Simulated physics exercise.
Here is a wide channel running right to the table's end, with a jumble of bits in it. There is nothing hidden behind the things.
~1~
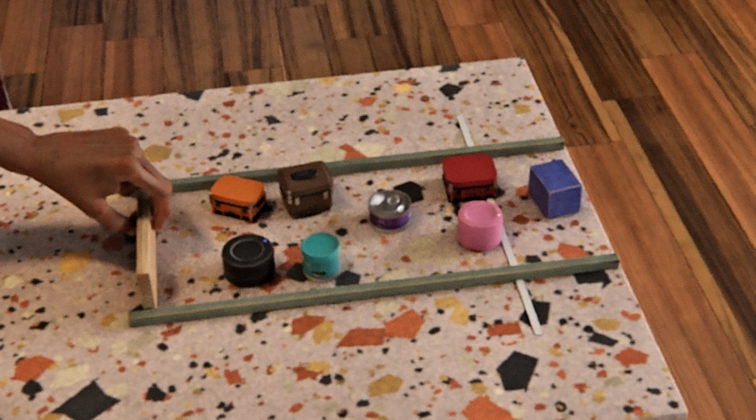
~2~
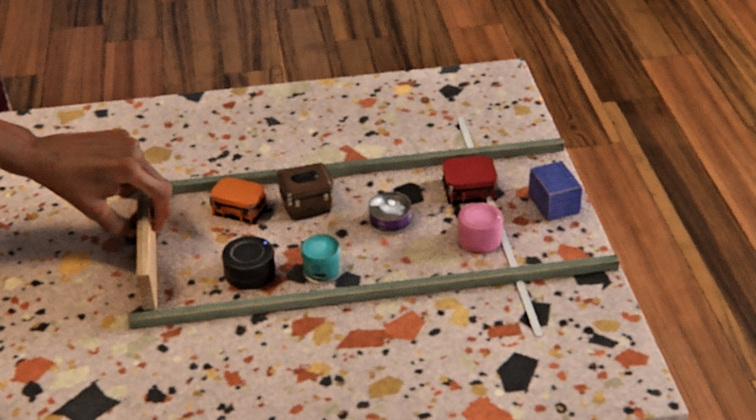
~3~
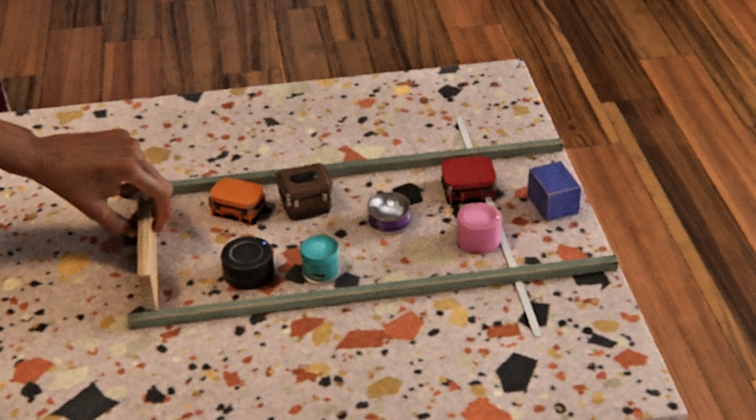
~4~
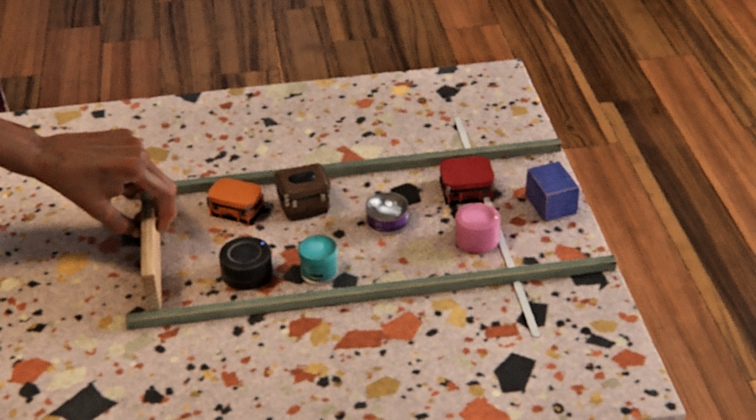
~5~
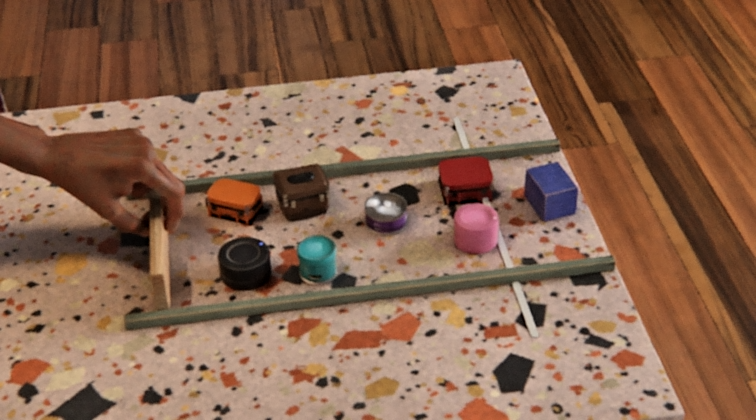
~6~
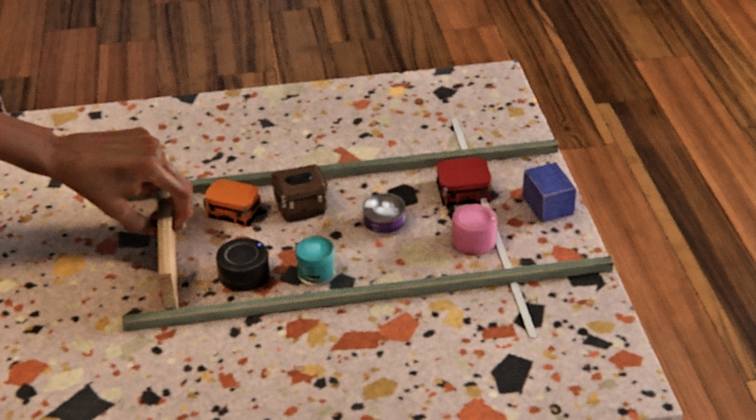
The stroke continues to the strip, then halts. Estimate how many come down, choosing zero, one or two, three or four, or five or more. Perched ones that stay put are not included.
I predict the count lost over the end will be one or two.
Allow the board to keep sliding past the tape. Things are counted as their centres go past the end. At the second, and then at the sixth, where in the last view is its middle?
The middle sits near (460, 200) at the first moment and near (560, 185) at the second.
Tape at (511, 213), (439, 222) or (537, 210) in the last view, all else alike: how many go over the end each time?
It would be 2, 0 and 4.
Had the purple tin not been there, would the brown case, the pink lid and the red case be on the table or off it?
The brown case keeps its place, the pink lid keeps its place and the red case ends up down.
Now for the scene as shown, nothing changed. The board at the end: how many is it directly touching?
It's touching 4 at the end.
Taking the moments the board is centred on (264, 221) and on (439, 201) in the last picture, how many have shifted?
Moved so far: 4, then 8.
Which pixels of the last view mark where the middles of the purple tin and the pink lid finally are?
The purple tin stops around (506, 197); the pink lid around (562, 209).
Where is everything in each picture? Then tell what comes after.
In the first frame, blue block (555, 189); red case (469, 178); pink lid (480, 226); board (146, 232); tape (495, 213).
In the second frame, red case (470, 181); purple tin (390, 213).
In the third frame, pink lid (479, 228); brown case (305, 191).
In the fourth frame, blue block (552, 191); orange case (236, 202).
In the fifth frame, red case (465, 181); board (159, 233).
In the sixth frame, blue block (549, 192); red case (464, 182); pink lid (474, 229); board (167, 233); tape (489, 216).
Soon after, none off yet; blue block at rest near (549, 192); red case at rest near (464, 182); pink lid at rest near (474, 229).
Then, none off yet; blue block at rest near (549, 192); red case moving near (468, 182); pink lid at rest near (474, 229).
Further on, none off yet; blue block moved about its own width near (583, 193); red case moved well along near (545, 171); pink lid moved about its own width near (513, 221).
At rest, the number that fall off is one or two; fallen, red case and blue block.
